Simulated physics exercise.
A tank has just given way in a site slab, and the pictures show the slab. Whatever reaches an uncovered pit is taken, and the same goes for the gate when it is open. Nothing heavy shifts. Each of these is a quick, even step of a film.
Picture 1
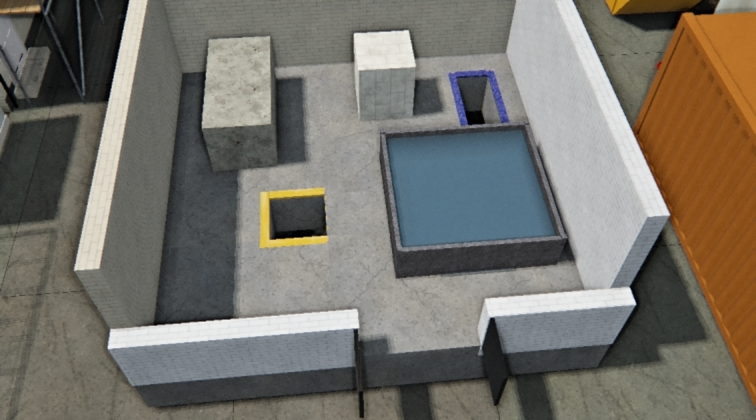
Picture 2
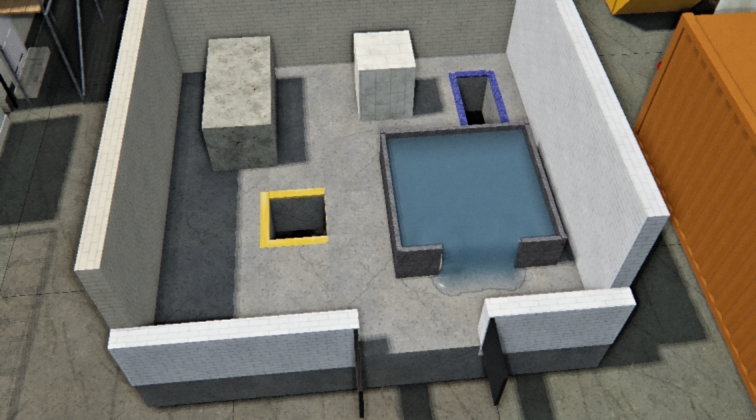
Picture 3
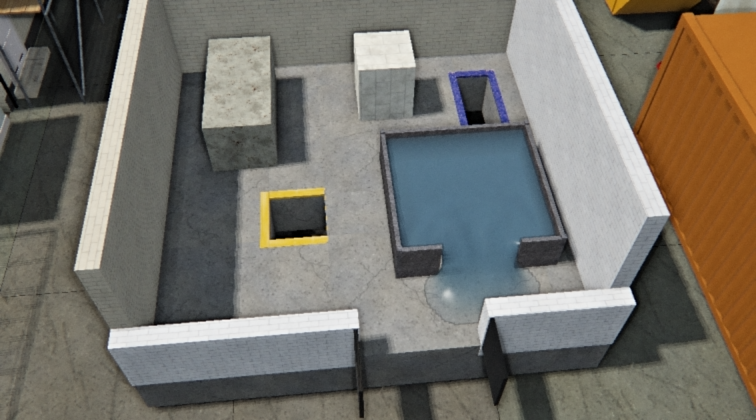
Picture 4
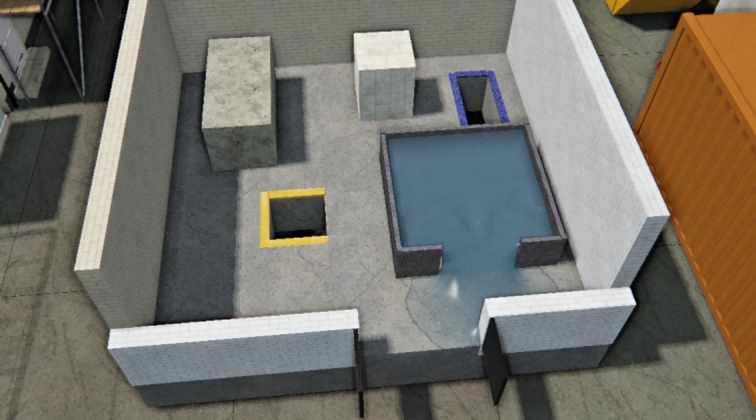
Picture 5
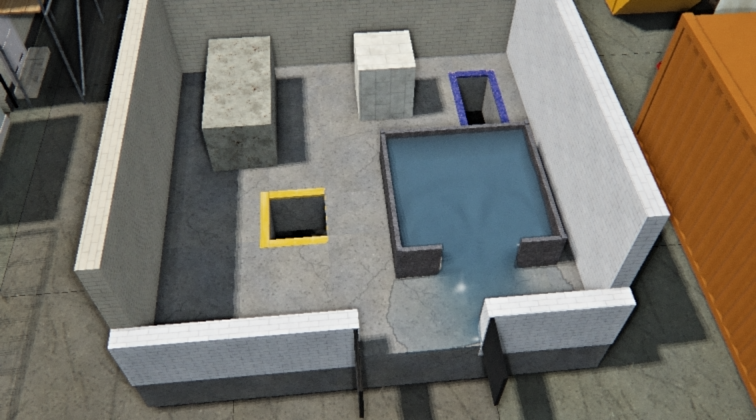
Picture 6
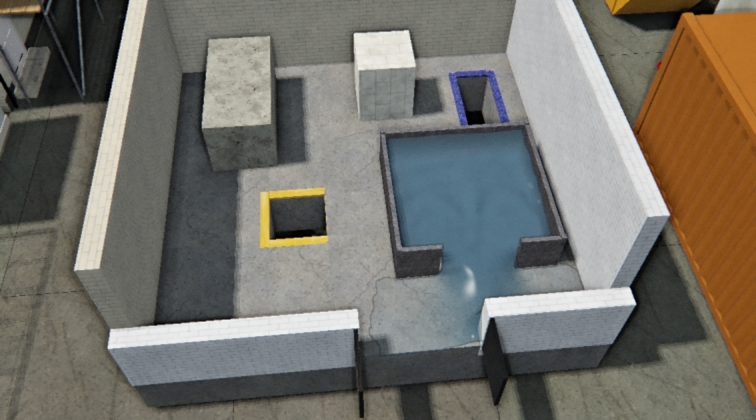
A walled concrete site slab is seen from above at an angle, with an orange container outside to the right. Two pale blocks stand at the back, a yellow-edged opening lies near the middle, and a blue-edged one sits behind a dark-walled water tank. The tank's front wall opens and water pours out, spreading forward and sideways towards the gap in the front wall, while the camera stays still.
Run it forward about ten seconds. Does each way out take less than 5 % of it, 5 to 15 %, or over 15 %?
One by one: The gate goes higher than fifteen per cent; the yellow pit stays lower than five per cent; the blue pit sits in the mid range.
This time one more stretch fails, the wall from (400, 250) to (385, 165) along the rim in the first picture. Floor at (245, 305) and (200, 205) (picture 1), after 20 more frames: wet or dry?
In turn: Covered, under water.
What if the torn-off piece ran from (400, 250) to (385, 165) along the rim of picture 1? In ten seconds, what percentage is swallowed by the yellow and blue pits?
Yellow 40 %, blue 2 %.
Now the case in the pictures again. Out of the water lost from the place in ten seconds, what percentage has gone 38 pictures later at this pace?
I'd put it at 75 per cent.
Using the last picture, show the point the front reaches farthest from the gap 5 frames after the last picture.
My estimate: Roughly (343, 340).
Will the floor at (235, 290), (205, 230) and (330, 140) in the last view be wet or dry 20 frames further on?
Taking them in the order given: Swamped, then spared, then spared.
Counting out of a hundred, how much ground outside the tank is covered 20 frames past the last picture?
About 30 per cent.
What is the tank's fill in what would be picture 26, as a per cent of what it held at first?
Close to 48 in a hundred.
A moment on, water covers 10 % of the floor; the gate 7 %, the yellow pit 0 %, the blue pit 0 %.
Next, water covers 15 % of the floor; the gate 14 %, the yellow pit 0 %, the blue pit 0 %.
Then, water covers 30 % of the floor; the gate 23 %, the yellow pit 0 %, the blue pit 2 %.
Later, water covers 50 % of the floor; the gate 34 %, the yellow pit 0 %, the blue pit 6 %.
In the end, water covers 65 % of the floor; the gate 43 %, the yellow pit 0 %, the blue pit 11 %.
